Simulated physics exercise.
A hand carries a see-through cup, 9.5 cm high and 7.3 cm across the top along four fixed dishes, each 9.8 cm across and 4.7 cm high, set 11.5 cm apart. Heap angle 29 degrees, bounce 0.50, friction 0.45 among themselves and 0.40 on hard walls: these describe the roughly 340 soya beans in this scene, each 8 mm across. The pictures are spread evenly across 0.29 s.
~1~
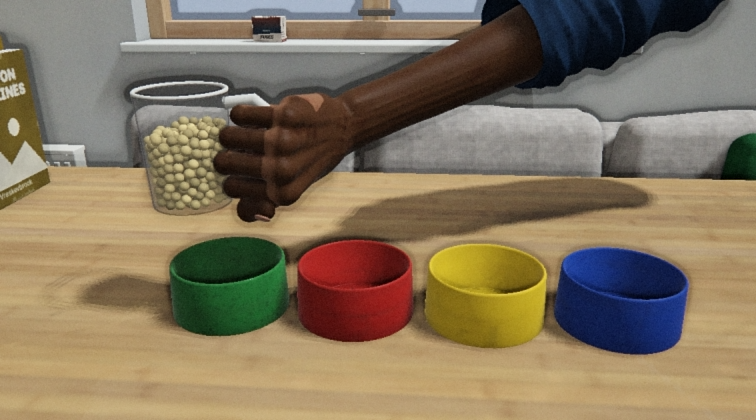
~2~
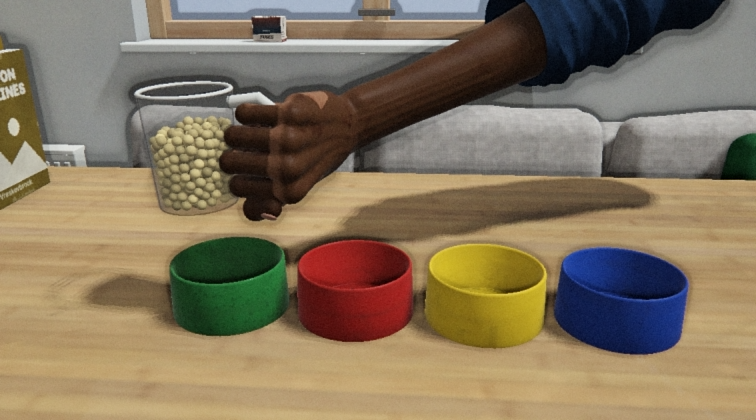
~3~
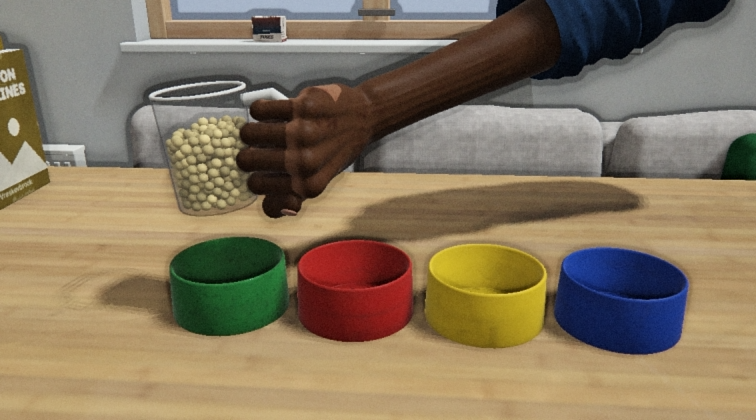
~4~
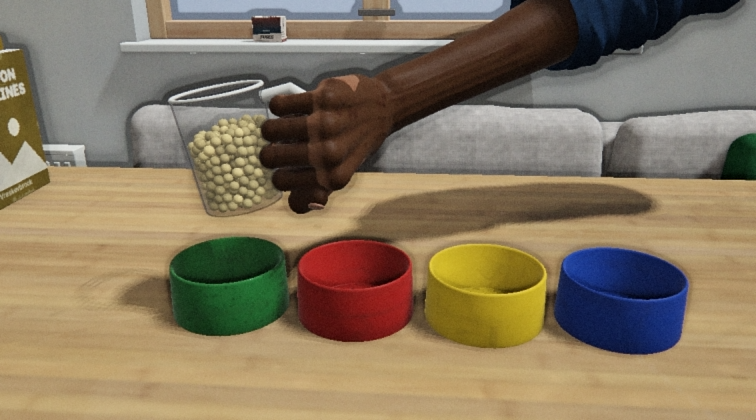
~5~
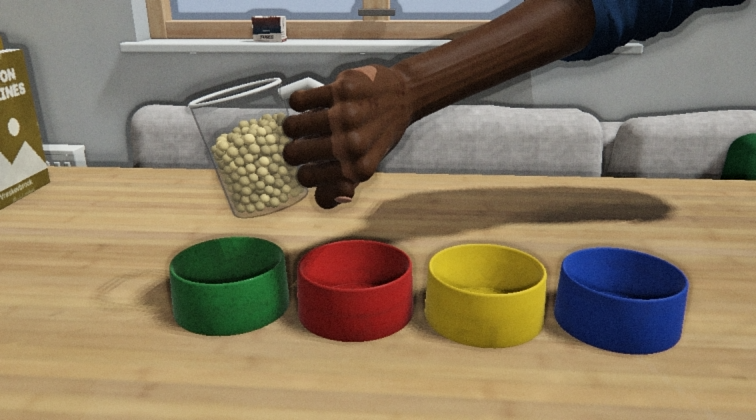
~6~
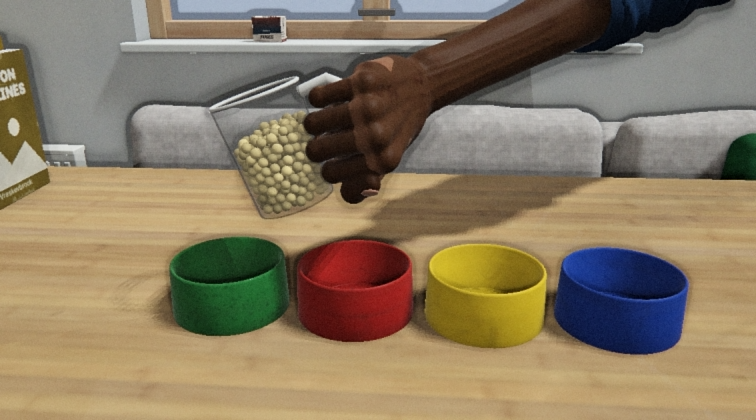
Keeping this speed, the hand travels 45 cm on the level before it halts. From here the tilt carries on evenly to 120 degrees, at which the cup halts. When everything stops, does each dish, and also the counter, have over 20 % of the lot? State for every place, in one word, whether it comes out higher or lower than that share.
Red dish: Lower, blue dish: Higher, green dish: Lower, yellow dish: Lower, counter: Lower.
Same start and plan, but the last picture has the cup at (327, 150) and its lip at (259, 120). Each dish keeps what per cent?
Then red 0, blue 100, green 0, and yellow 0.
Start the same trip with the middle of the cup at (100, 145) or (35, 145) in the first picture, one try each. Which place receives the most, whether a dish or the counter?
Counter, then yellow.
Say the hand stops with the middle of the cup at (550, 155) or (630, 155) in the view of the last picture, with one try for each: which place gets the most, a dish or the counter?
Yellow, then yellow.
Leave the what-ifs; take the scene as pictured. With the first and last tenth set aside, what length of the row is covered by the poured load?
It spans about 6 centimetres along the dishes.
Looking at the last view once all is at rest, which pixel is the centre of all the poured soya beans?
Close to pixel (621, 298).
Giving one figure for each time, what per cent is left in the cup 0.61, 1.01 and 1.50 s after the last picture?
First 100, then 95, then 20 per cent.
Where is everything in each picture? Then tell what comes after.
The first frame shows cup at (187, 148), tilt 0 degrees, lip at (137, 90), moved 0.0 cm; middle of the pieces at (188, 164); green dish at (228, 260); red dish at (355, 264); yellow dish at (486, 268); blue dish at (623, 272).
The second frame shows cup at (192, 148), tilt 1 degrees, lip at (141, 91), moved 0.5 cm; middle of the pieces at (193, 165).
The third frame shows cup at (209, 148), tilt 4 degrees, lip at (155, 94), moved 1.9 cm; middle of the pieces at (210, 165).
The fourth frame shows cup at (231, 148), tilt 9 degrees, lip at (174, 98), moved 3.8 cm; middle of the pieces at (234, 165).
The fifth frame shows cup at (254, 149), tilt 14 degrees, lip at (194, 103), moved 5.7 cm; middle of the pieces at (257, 166).
The sixth frame shows cup at (276, 149), tilt 18 degrees, lip at (214, 108), moved 7.6 cm; middle of the pieces at (281, 166); green dish at (228, 260); red dish at (355, 264); yellow dish at (486, 268); blue dish at (623, 272).
Then, 0.61 s after the last picture, tilt 66 degrees; cup holds 100 %.
Then, 1.01 s after the last picture, tilt 98 degrees; cup holds 95 %.
Then, 1.50 s after the last picture, tilt 120 degrees; cup holds 20 %, blue 75 %.
In the end, red 0 %, blue 100 %, green 0 %, yellow 0 %, counter 0 %.
